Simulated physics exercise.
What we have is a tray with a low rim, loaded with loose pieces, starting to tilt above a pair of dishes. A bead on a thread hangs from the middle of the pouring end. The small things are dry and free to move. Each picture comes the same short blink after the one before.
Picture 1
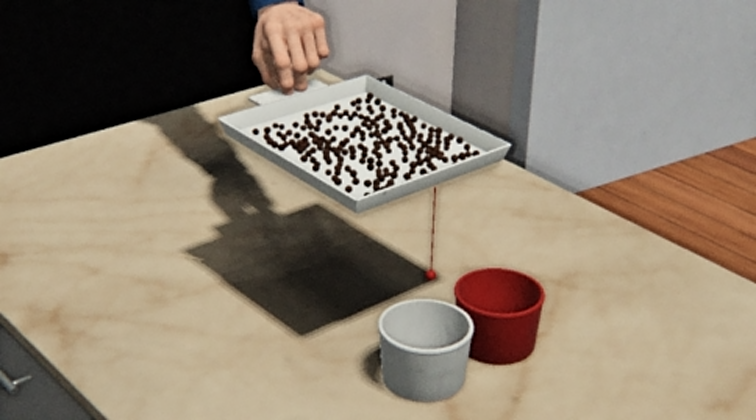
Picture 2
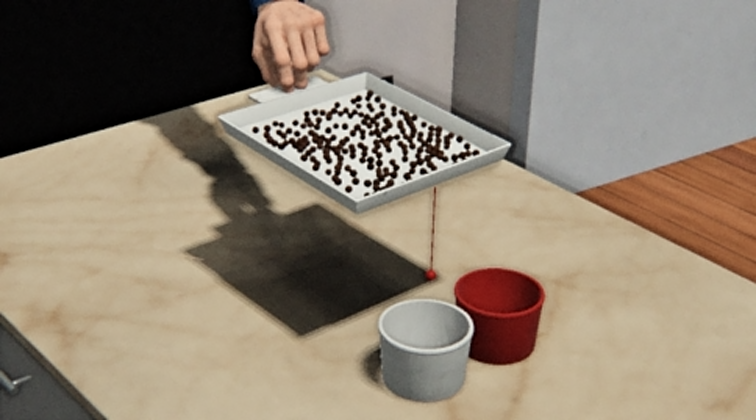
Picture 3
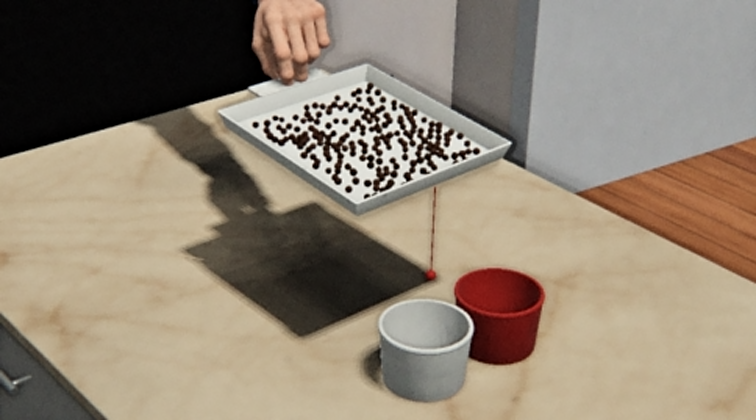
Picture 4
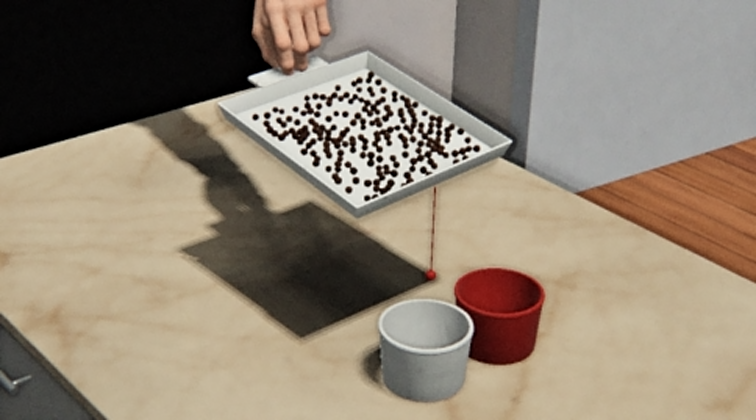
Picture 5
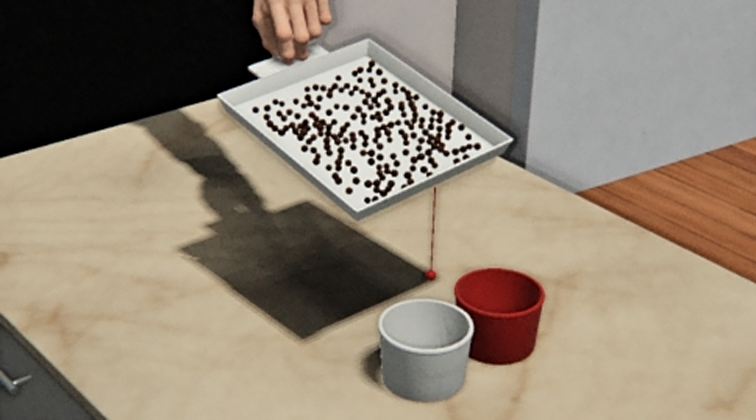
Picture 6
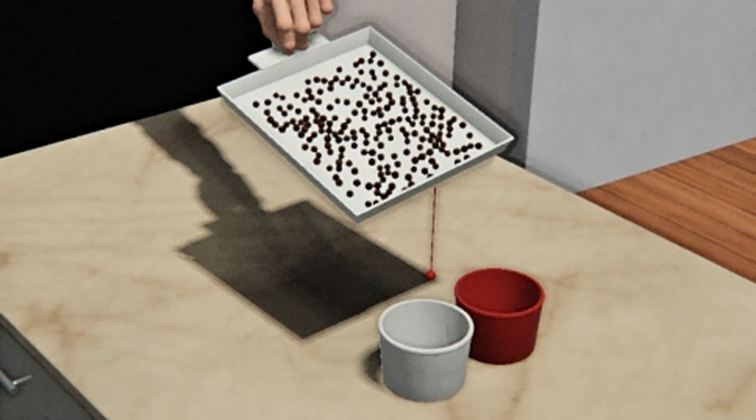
A pale, low-rimmed tray scattered with small dark brown berries is held by a hand above a cream marbled counter, seen from a raised, fixed view. A white dish and a red dish stand close together at lower right, beside a red bead on a thread. The hand slowly raises the tray's far side, tilting it toward the front corner, while the berries shift slightly.
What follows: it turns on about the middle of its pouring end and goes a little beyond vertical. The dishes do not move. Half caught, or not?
The two hold only the smaller part of the load.
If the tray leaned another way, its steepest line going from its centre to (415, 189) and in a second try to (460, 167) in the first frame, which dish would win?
First the left-hand dish, then the right dish.
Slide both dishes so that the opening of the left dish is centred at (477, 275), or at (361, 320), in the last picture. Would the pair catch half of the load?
In turn: The smaller part; most of it.
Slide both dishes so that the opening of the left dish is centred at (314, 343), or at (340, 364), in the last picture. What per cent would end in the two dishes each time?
The first gives 70 %, the second 40 %.
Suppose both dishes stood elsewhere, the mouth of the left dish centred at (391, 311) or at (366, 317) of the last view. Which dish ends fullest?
One: The left-hand dish. Two: Left.
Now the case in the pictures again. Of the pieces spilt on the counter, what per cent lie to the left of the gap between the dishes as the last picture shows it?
It comes to 90 per cent or so.
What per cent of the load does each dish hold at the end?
For the left dish some 30 %, for the right dish some 0 %.
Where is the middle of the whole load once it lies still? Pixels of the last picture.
Close to (374, 386).
Soon, tray tipped steeply; nearly all on the tray; a stray few outside both; a small part in the air.
A while on, tray tipped right over; a small part on the tray; about a quarter in the left dish; about half outside both; a small part in the air.
Towards the end, tray tipped past a quarter turn; about a quarter in the left dish; most outside both.
Finally, tray tipped past a quarter turn; about a quarter in the left dish; none in the right dish; most outside both.
